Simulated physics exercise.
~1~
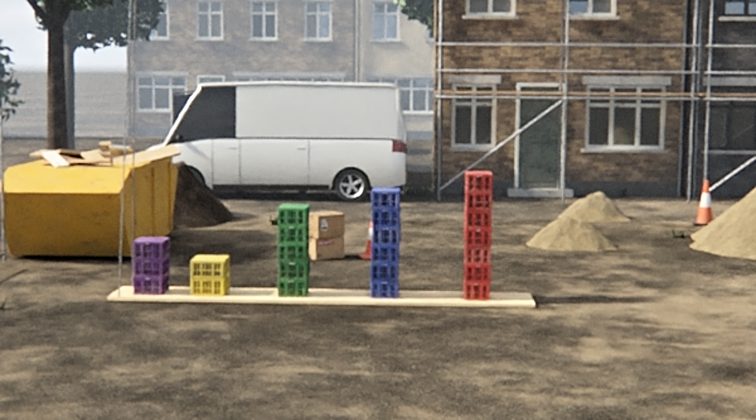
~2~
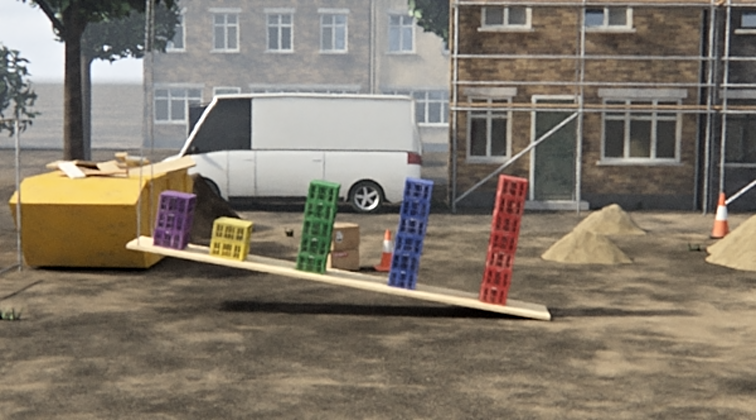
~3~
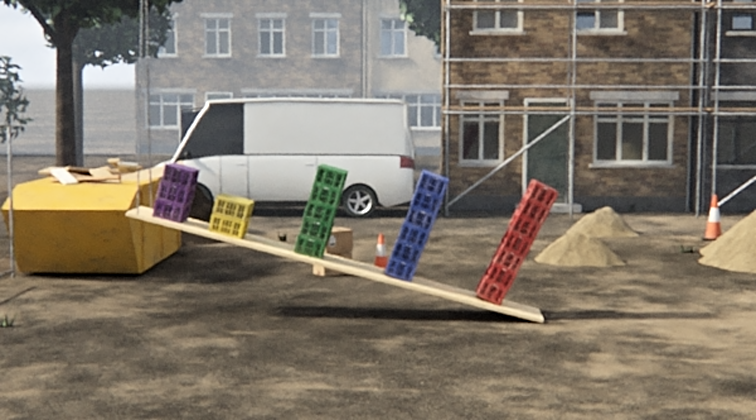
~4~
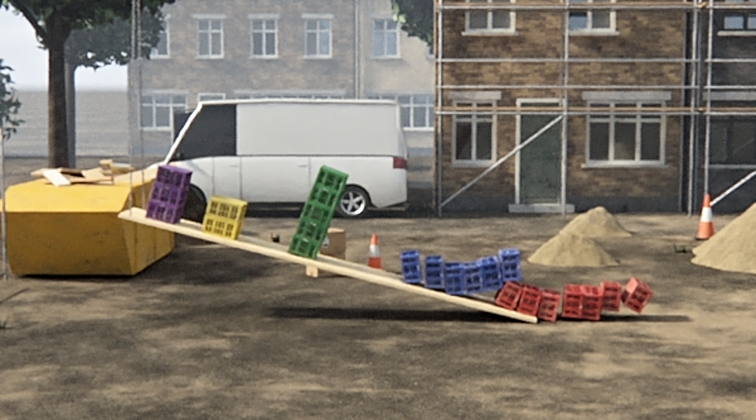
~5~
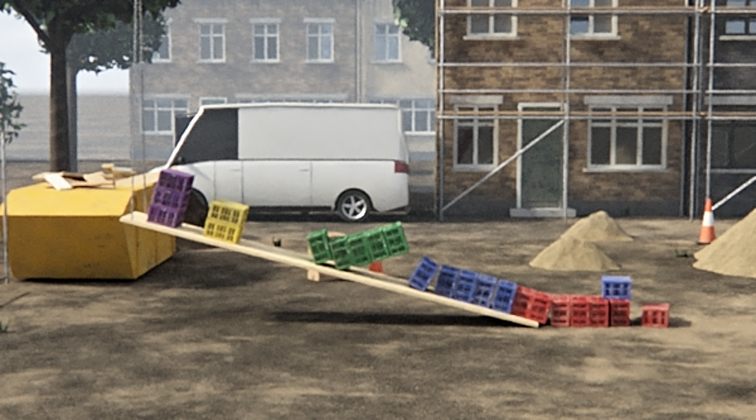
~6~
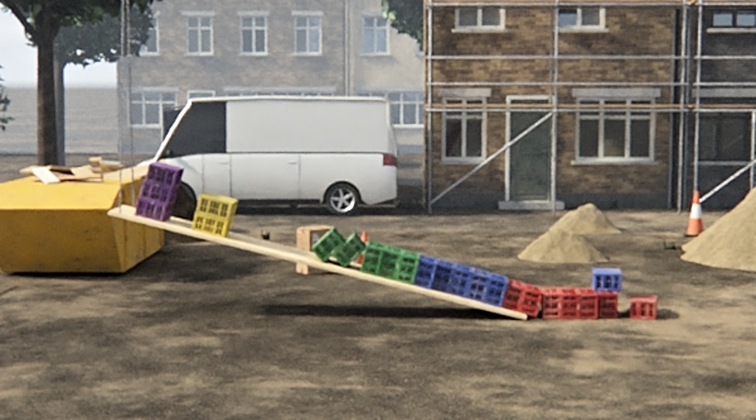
A long flat rack holding five piles of coloured crates tilted up at its left end, and the red, blue and then green piles toppled to the right, ending strewn down the slope and onto the ground while purple and yellow stayed standing.
